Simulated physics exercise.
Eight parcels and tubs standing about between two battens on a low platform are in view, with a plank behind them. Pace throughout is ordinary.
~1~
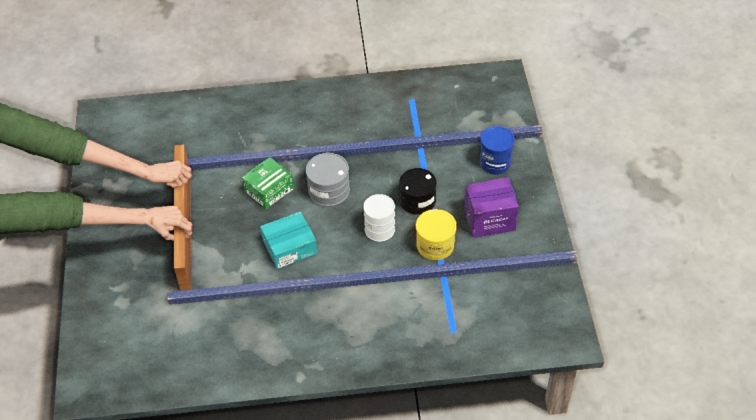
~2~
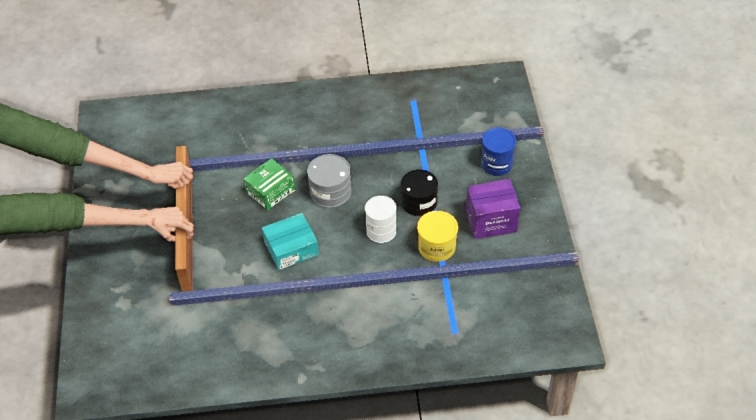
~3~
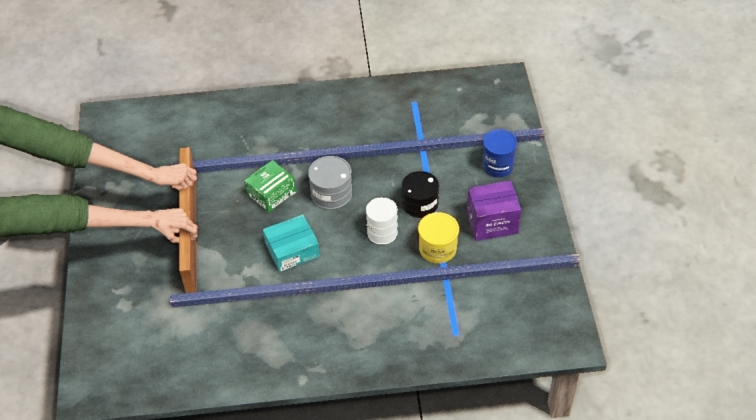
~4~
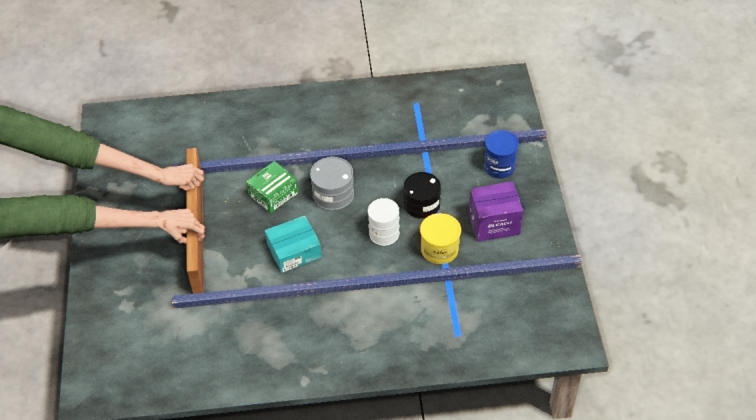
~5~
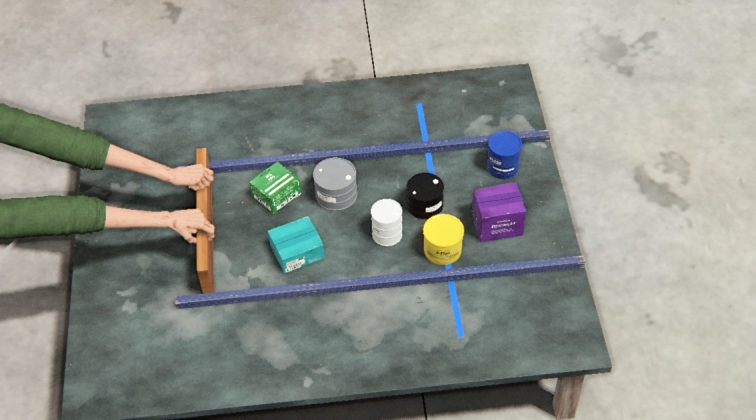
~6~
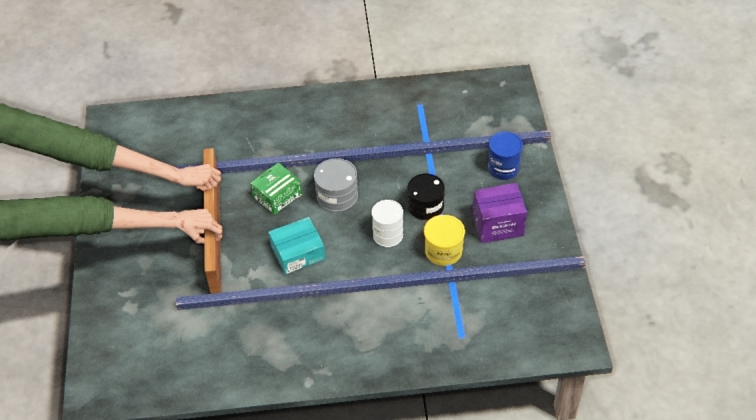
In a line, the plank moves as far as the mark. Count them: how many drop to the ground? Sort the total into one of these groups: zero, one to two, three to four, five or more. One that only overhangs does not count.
It goes in the group zero.
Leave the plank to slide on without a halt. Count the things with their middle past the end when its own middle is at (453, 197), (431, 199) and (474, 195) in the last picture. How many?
0; 0; 1.
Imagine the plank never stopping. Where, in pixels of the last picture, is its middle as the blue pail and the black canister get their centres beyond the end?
Near (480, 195), then near (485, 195).
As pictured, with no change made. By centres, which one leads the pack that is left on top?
The purple box ends nearest.
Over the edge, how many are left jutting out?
The total comes out at 0.
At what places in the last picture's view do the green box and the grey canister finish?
Final positions - green box around (447, 159), grey canister around (487, 171).
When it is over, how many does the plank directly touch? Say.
That number would be 2.
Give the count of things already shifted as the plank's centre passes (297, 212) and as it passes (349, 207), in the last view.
At first I count 3, and then 5.
Soon after, none off yet; blue pail at rest near (505, 156); purple box at rest near (499, 213); yellow pail at rest near (444, 241).
Then, none off yet; blue pail at rest near (505, 156); purple box at rest near (499, 213); yellow pail moving near (446, 242).
At rest, the number that fall off is zero.
